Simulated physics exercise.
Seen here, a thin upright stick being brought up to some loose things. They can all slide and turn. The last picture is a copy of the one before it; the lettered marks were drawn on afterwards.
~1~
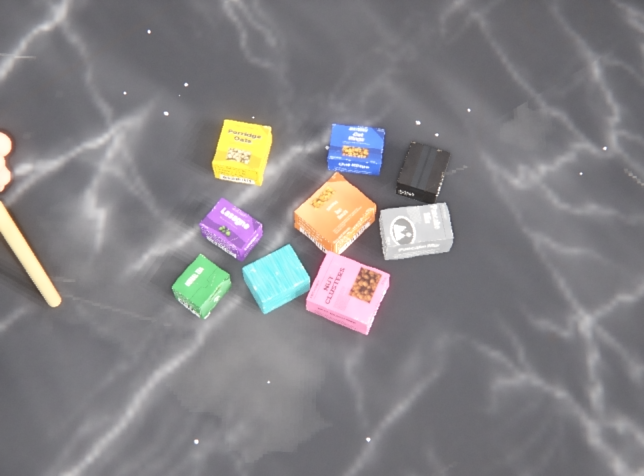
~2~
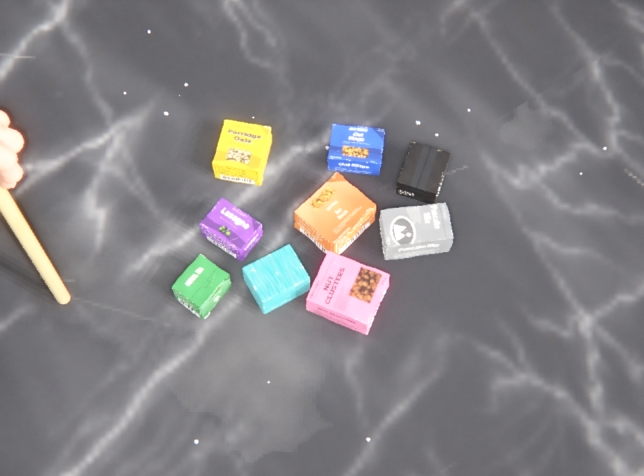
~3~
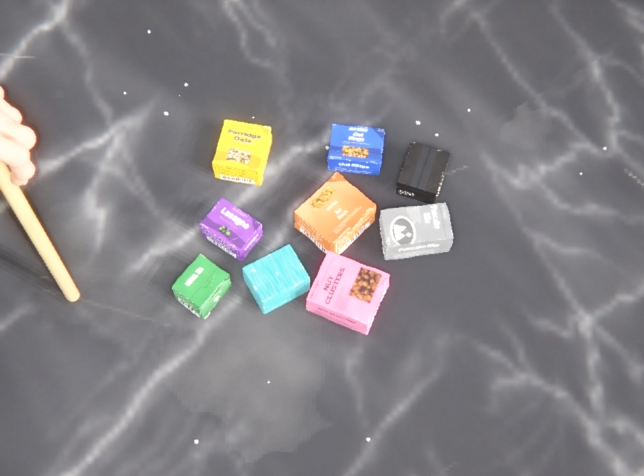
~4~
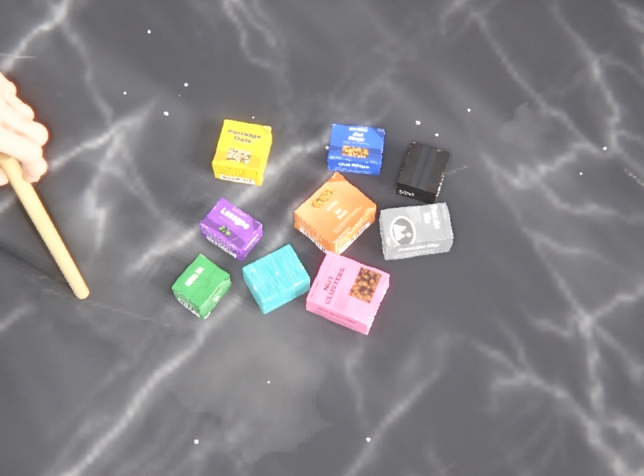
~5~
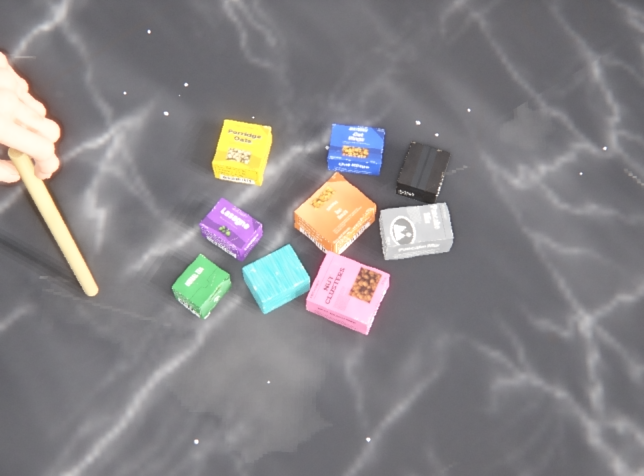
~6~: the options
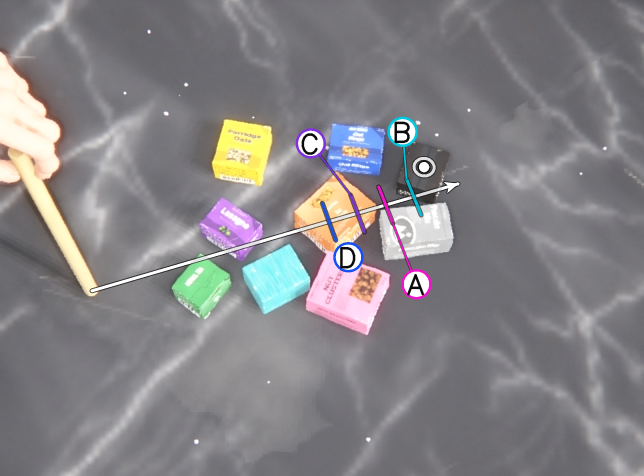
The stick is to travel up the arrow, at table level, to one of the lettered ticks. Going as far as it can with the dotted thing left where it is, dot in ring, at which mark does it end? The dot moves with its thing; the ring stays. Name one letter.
Up to mark D.
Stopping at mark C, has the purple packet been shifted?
By then, yes.
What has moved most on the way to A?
It is the orange packet.
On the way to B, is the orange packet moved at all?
By then, yes.
On the marked copy, A at (385, 205); B at (414, 197); C at (357, 213); D at (329, 221); the arrow from (92, 291) to (458, 184); the white dot at (424, 167).
Following D. Soon after the start, foot of the stick (179, 266).
Later, foot of the stick (264, 241); purple packet (247, 215).
In the end, foot of the stick (329, 222); orange packet (364, 200); purple packet (248, 214); the dot is still in its ring.
As for the rest, A shifts the dotted thing to (459, 155); B shifts the dotted thing to (483, 143); C shifts the dotted thing to (442, 165).
